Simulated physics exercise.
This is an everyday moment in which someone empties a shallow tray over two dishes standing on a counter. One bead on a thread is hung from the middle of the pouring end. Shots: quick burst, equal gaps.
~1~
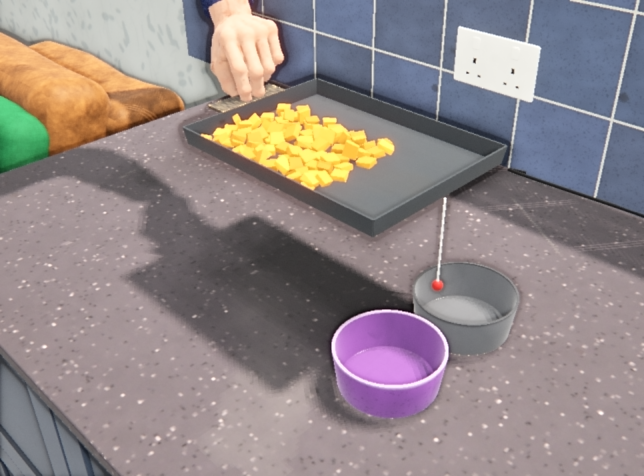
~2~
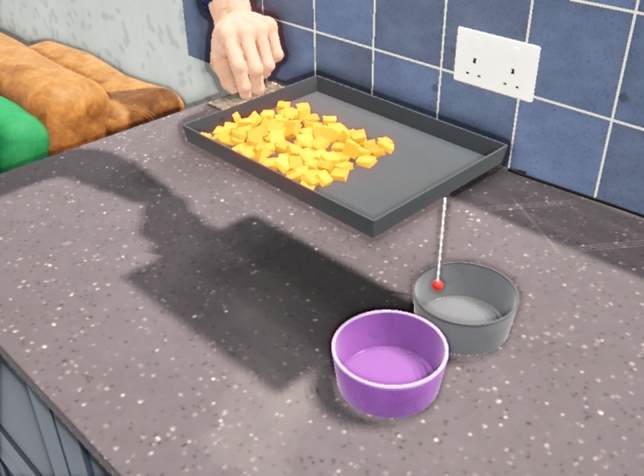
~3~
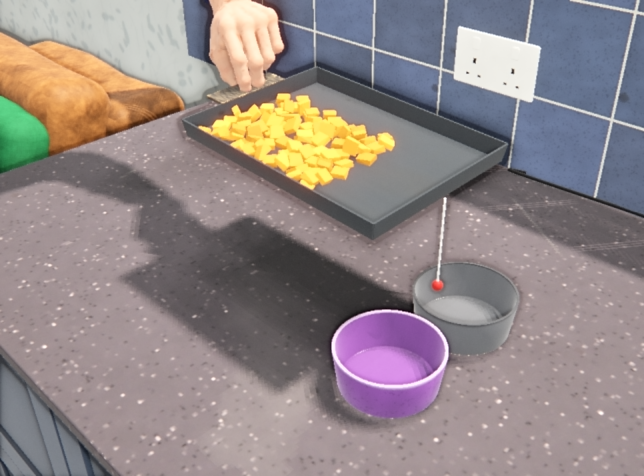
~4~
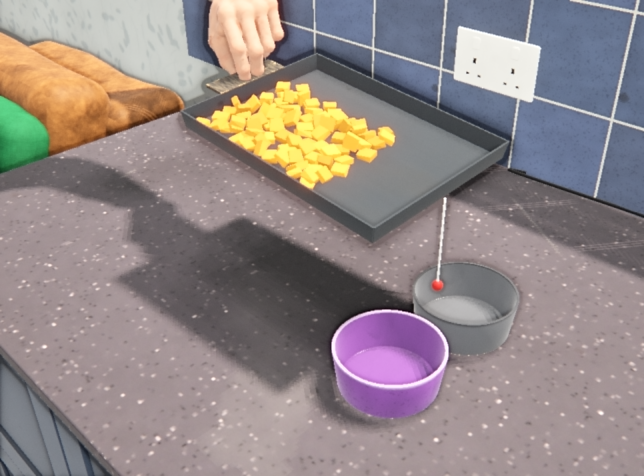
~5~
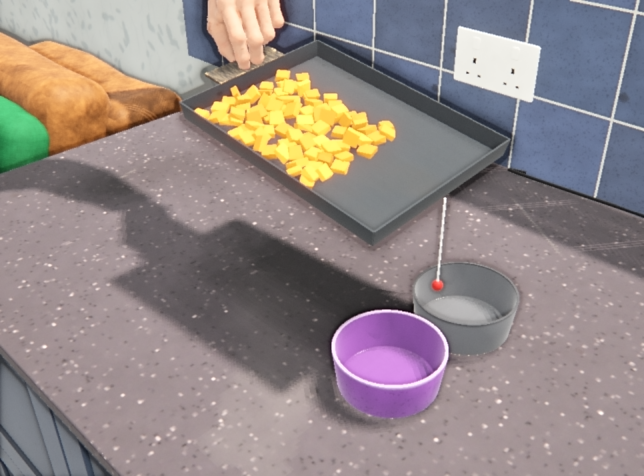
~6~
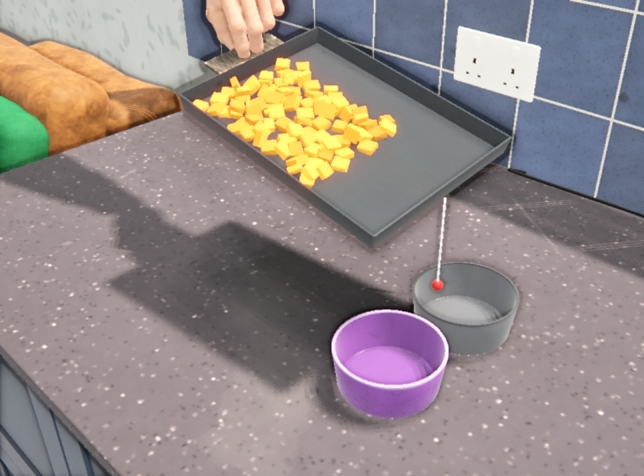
A dark grey tray of orange-yellow cubes, held at its far left by a hand, is lifted at its back edge and slants gradually more, its near left corner dipping slightly. Seen from above, a speckled grey-brown counter holds a purple dish in front of a grey one, beside blue tiles and a white socket. The cubes stay bunched, the red bead hangs still, and the view is fixed.
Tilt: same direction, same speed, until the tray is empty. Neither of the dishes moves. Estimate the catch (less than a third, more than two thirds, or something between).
Above two thirds.
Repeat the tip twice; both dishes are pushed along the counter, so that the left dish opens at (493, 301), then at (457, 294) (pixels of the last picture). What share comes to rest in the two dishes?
Trial 1 0%, trial 2 0%.
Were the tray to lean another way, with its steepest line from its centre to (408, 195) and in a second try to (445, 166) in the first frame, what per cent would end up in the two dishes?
About 70 %, then 50 %.
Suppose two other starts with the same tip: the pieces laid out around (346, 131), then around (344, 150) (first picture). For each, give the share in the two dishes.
Roughly 90 and 90 percent, in that order.
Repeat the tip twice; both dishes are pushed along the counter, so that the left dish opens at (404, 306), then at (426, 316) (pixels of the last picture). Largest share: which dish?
Try one: The dish on the left-hand side; try two: The dish on the left-hand side.
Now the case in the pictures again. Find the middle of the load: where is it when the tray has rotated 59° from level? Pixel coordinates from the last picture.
I'd put the middle close to (362, 192).
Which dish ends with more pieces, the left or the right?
Fuller at the end: The leftward dish.
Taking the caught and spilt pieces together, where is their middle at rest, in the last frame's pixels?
Somewhere close to (388, 366) in the last picture.
Soon after the last picture, tray tipped steeply; all on the tray.
A little later, tray tipped right over; about half on the tray; about a third in the left dish; a stray few in the right dish; a stray few outside both; a small part in the air.
Later still, tray tipped past a quarter turn; nearly all in the left dish; a stray few in the right dish; a stray few outside both; a stray few in the air.
At rest, tray tipped past a quarter turn; nearly all in the left dish; a stray few in the right dish; a stray few outside both; a stray few in the air.
